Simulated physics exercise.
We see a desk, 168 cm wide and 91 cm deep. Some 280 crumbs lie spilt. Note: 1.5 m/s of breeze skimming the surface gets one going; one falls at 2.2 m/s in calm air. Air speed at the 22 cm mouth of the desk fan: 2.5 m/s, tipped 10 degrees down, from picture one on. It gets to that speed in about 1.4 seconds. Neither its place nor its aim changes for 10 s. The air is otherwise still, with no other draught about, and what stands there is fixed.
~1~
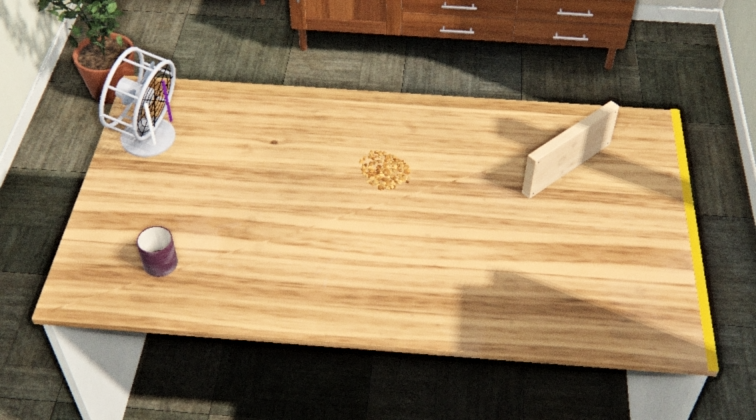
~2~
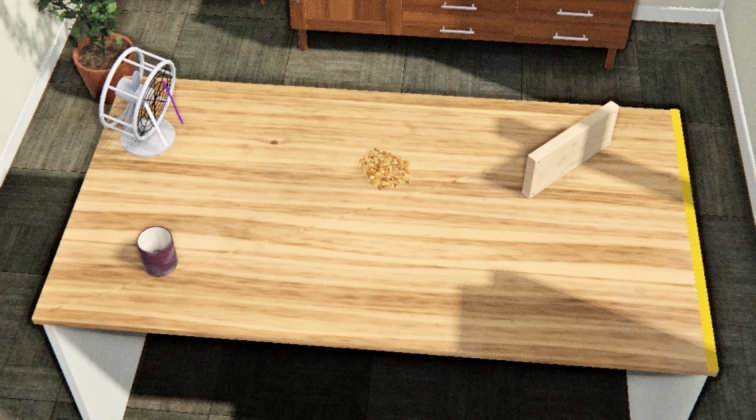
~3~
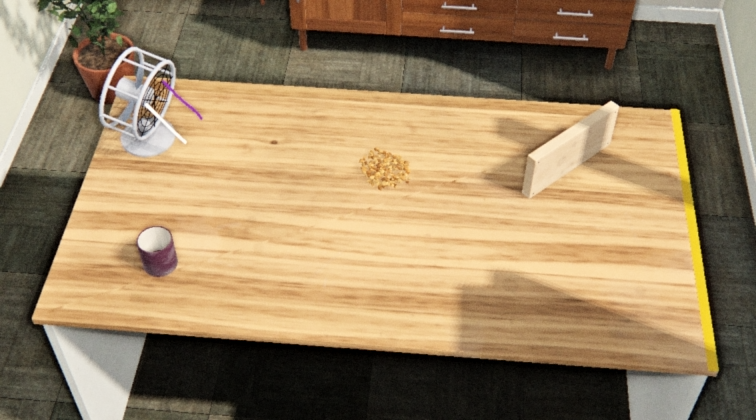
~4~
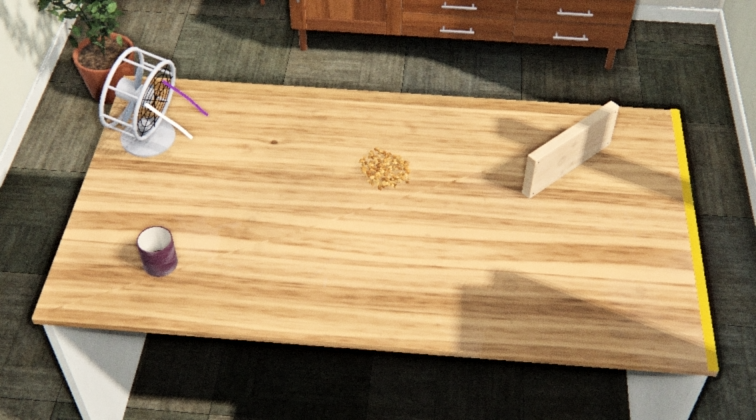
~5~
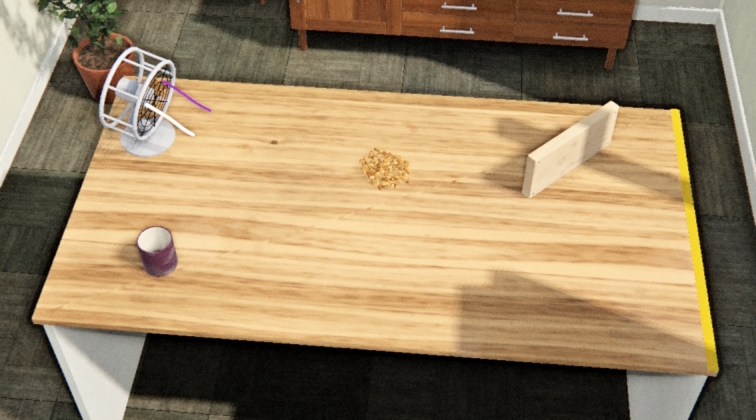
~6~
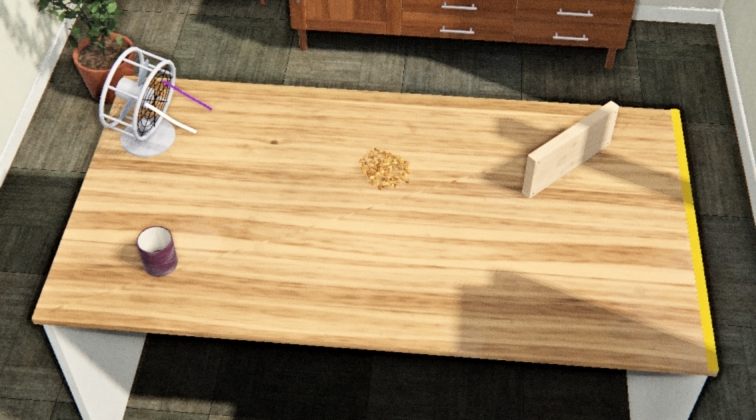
On a wooden desk, ribbons lift and stream from a fan while scattered crumbs stay still.
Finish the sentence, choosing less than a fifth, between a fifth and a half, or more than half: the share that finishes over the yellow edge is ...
The share that finishes over the yellow edge is between a fifth and a half.
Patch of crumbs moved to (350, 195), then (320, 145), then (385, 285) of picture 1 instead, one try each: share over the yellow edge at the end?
In turn: 90 per cent, 0 per cent, 0 per cent.
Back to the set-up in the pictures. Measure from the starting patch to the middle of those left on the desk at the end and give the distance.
That comes to some 45 centimetres.
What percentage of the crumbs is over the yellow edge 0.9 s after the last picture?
0 %, roughly.
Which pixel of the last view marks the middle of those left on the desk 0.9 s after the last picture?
Their middle would be near (538, 178) in the last picture.
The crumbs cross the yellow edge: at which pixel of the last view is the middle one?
The halfway point of the crossings is around (701, 255) in the last picture.
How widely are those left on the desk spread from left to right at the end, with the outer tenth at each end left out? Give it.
30 centimetres or so.
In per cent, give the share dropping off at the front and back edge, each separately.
About 0 per cent front and 2 per cent back.
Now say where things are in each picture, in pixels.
The middle of the crumbs is near (385, 170), none has stirred yet and the mouth of the desk fan is at (138, 94), in the first frame.
The middle of the crumbs is near (385, 170), none has stirred yet and the yellow edge is centred on (697, 227), in the second frame.
The middle of the crumbs is near (385, 170), none has stirred yet, the top of a board is at (575, 130) and the top of a mug is at (154, 239), in the third frame.
The middle of the crumbs is near (385, 170) and none has stirred yet, in the fourth frame.
The middle of the crumbs is near (385, 170) and none has stirred yet, in the fifth frame.
The middle of the crumbs is near (385, 170) and none has stirred yet, in the sixth frame.
Then, 0.9 s after the last picture, 90 % are on the move or not yet settled, 0 % are over the yellow edge; the middle of those still in play is near (538, 178).
Then, 2.1 s after the last picture, 53 % are on the move or not yet settled, 28 % are over the yellow edge; the middle of those still in play is near (537, 176).
Then, 4.4 s after the last picture, 46 % are on the move or not yet settled, 31 % are over the yellow edge; the middle of those still in play is near (538, 173).
Then, 8.9 s after the last picture, at the end, 31 % are over the yellow edge; the middle of those still in play is near (548, 173).
